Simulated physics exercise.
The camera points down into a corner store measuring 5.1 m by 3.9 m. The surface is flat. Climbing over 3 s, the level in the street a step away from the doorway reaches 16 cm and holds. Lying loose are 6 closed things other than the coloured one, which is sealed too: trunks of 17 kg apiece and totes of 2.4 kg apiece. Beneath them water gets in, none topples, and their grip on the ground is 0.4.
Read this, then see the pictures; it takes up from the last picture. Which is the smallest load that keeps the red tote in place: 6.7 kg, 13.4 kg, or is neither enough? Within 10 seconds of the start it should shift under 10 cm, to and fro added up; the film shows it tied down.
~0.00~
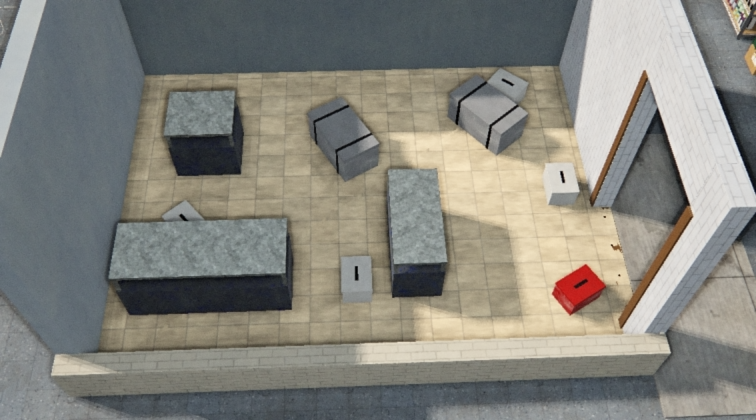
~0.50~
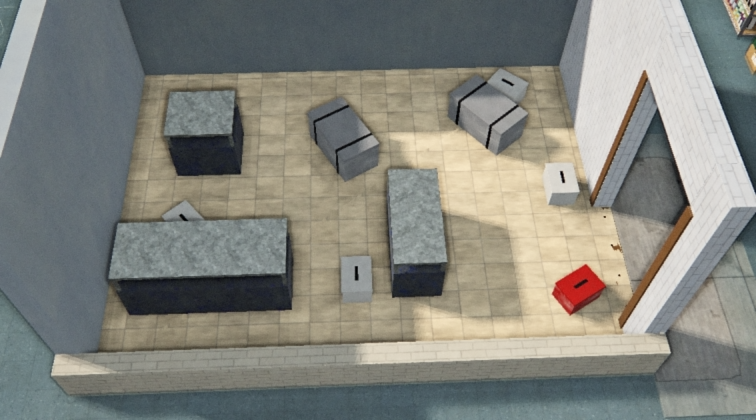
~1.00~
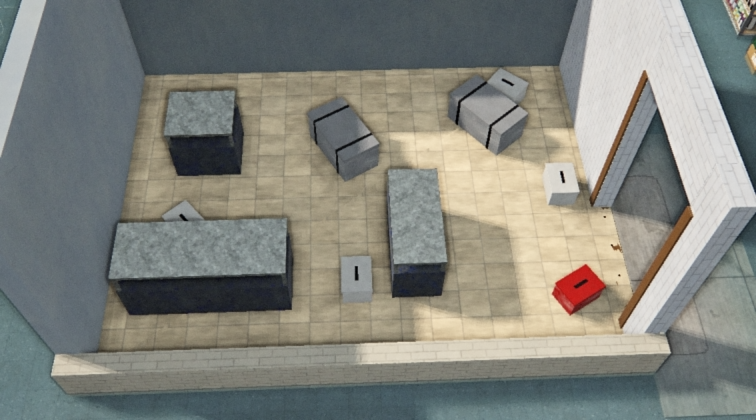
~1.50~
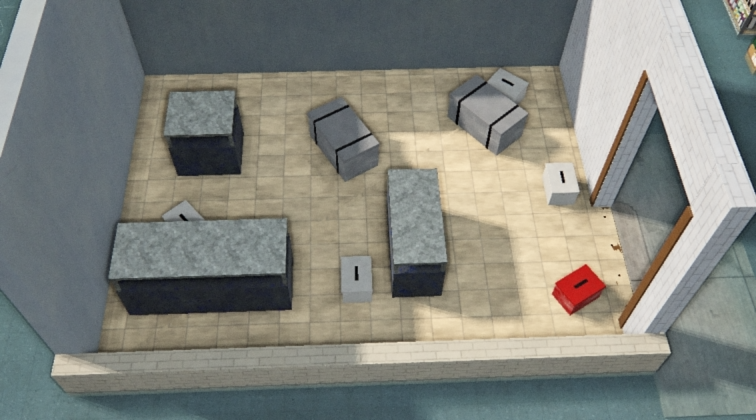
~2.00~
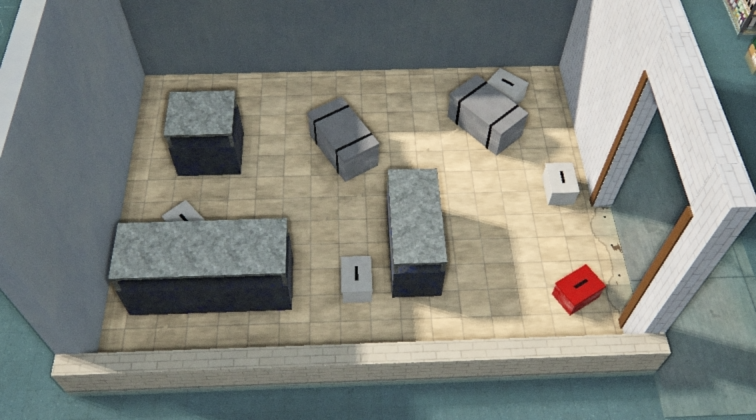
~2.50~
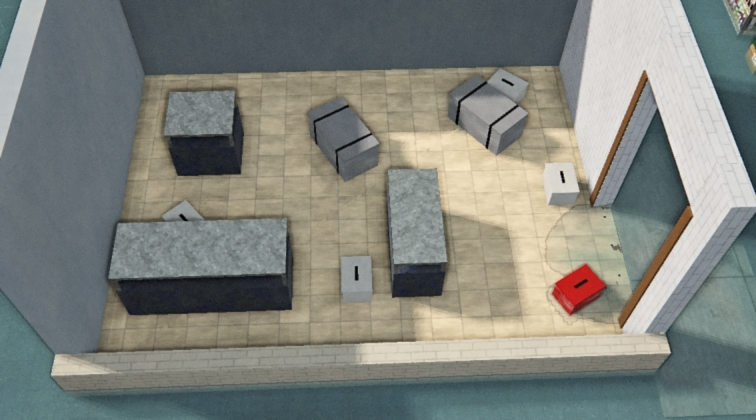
I'd say even the double load falls short.
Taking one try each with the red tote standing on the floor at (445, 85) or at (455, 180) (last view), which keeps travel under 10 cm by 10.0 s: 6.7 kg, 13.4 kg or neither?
For the first spot only the heavier suffices, for the second both come up short.
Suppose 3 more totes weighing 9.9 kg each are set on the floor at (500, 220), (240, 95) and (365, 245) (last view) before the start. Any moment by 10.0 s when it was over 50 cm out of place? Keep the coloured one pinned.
Answer by position: Outside the range; inside the range; inside the range.
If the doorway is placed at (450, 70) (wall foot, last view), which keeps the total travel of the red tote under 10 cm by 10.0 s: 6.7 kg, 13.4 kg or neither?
Well, then both options come up short.
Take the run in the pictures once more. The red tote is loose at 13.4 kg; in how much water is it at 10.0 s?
10 cm, roughly.
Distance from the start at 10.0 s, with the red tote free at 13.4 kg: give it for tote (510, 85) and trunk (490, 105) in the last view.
One is off by 50 cm, the other by 50 cm, in the order asked.
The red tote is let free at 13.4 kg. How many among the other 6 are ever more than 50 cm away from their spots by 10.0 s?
It works out to 2.
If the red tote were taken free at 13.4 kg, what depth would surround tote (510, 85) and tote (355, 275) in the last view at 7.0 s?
Roughly 0 and 2 cm.
After 3.5 s the red tote would be 33 cm from its start with 6.7 kg and 7 cm from its start with 13.4 kg; 5 cm of water round it then.
After 4.5 s the red tote would be 107 cm from its start with 6.7 kg and 40 cm from its start with 13.4 kg; 5 cm of water round it then.
After 7.0 s the red tote would be 295 cm from its start with 6.7 kg and 70 cm from its start with 13.4 kg; 9 cm of water round it then.
After 10.0 s the red tote would be 450 cm from its start with 6.7 kg and 111 cm from its start with 13.4 kg; 10 cm of water round it then.
